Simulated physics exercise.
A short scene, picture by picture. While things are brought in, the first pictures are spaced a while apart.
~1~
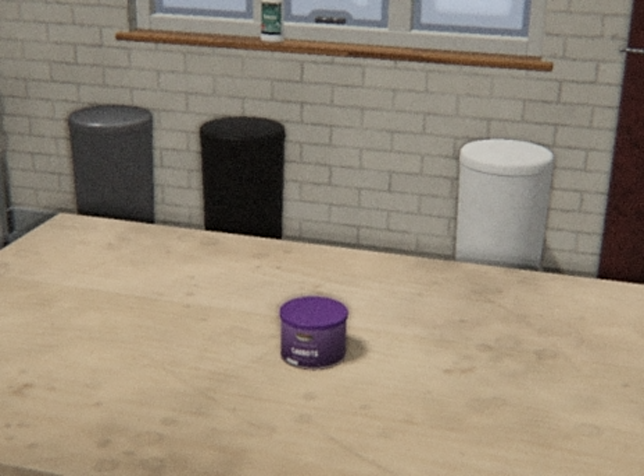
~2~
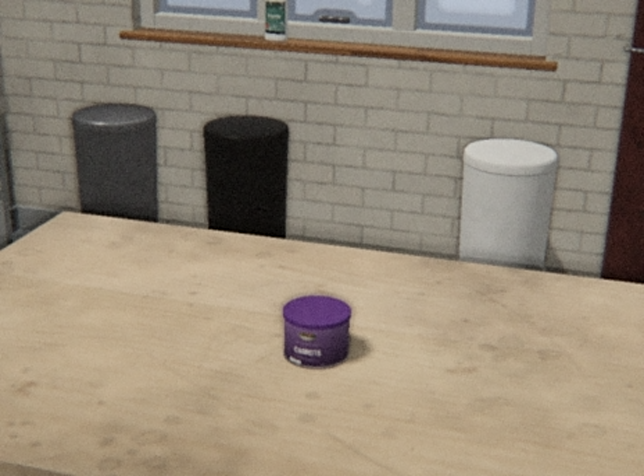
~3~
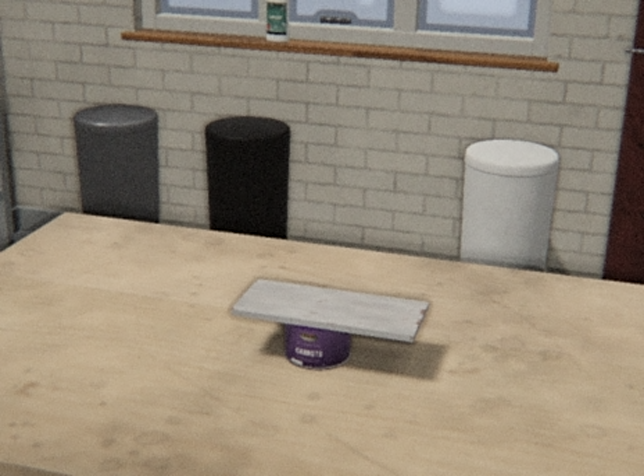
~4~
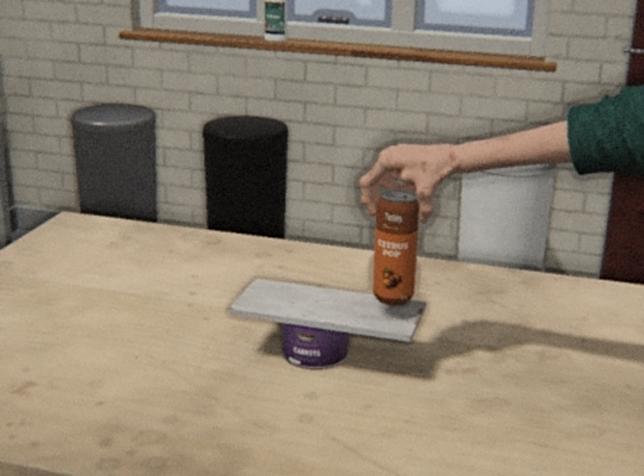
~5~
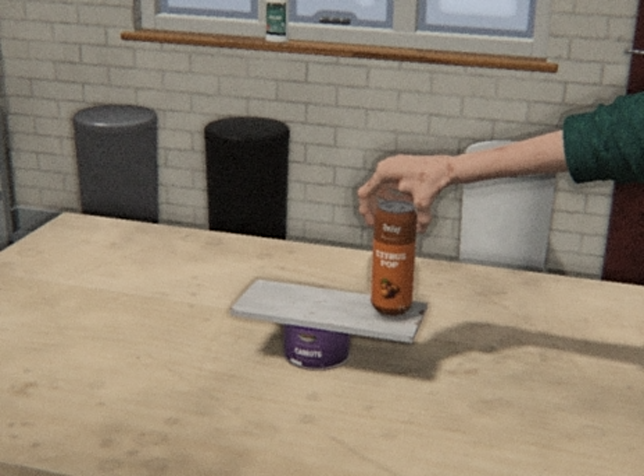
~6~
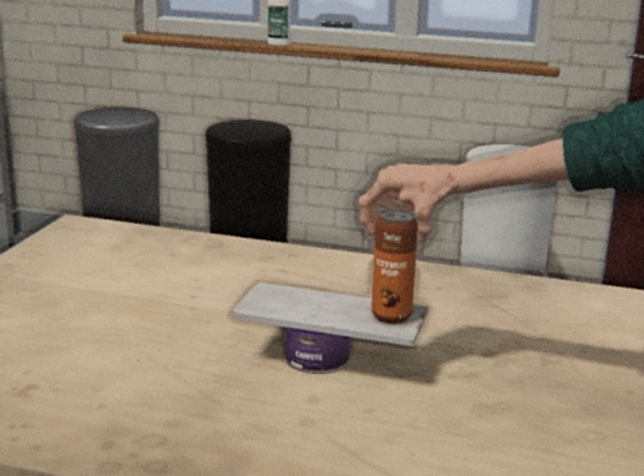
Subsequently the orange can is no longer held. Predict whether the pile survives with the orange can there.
My guess is the stack won't stay standing.
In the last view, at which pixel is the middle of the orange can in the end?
I'd say around (482, 370) in the last view.
Then, 0.40 s after the last picture, orange can now fallen; white board tipped 40° from how it was.
Then, 0.60 s after the last picture, white board tipped 28° from how it was.
At rest, fallen, orange can; the other 2 in place. Seen from the same camera at the end, orange can near (482, 370). The stack loses its balance.
